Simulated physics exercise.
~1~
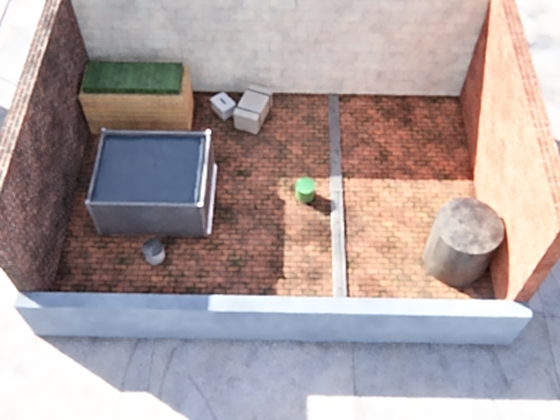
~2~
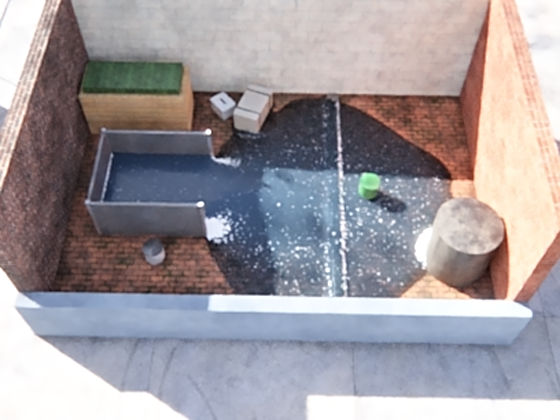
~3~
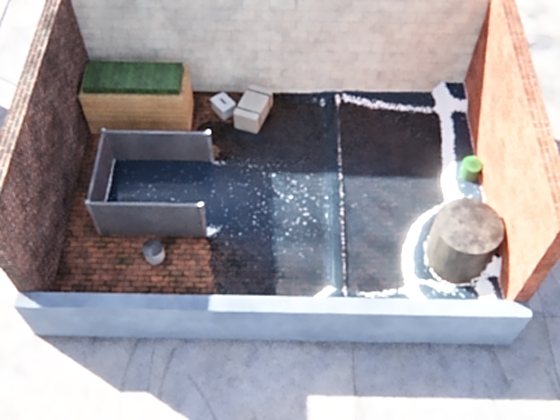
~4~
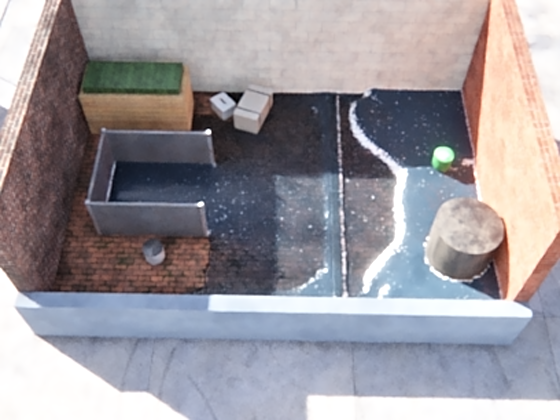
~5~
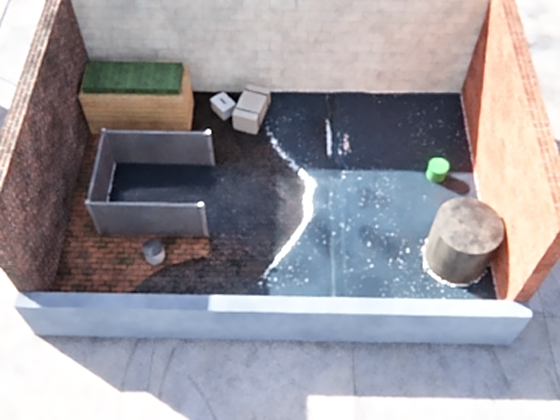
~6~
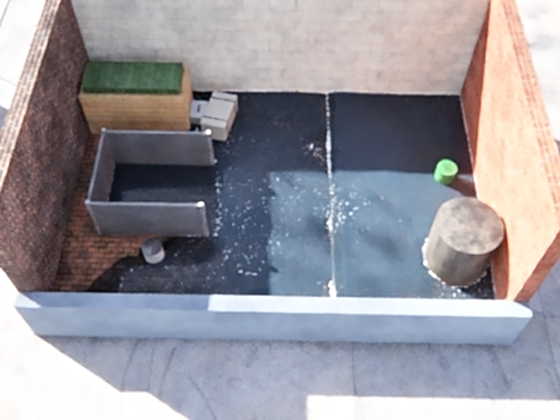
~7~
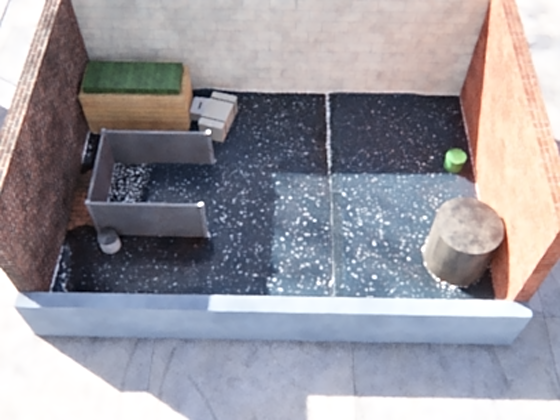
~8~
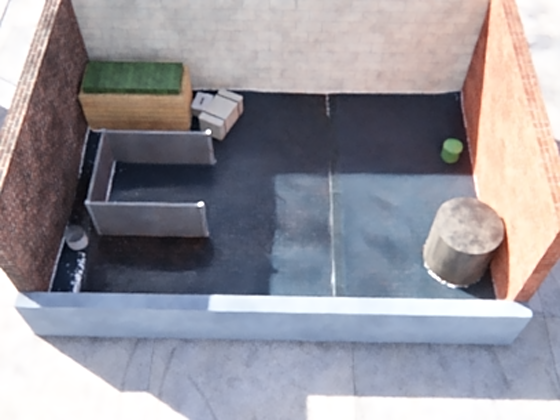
Dark water bursts from the open right side of a grey tank on the left of a walled brick yard, seen from high above. Two pale boxes sit by the back wall beside a green-topped wooden block, a small grey pail stands near the tank, and a wide brown cylinder stands at right. The flood crosses the low kerb, carrying a green pail over it to the right wall. A foamy wave rolls back leftward, and the boxes shift left, followed by the grey pail. Finally the water calms, with the green pail still beyond the kerb.
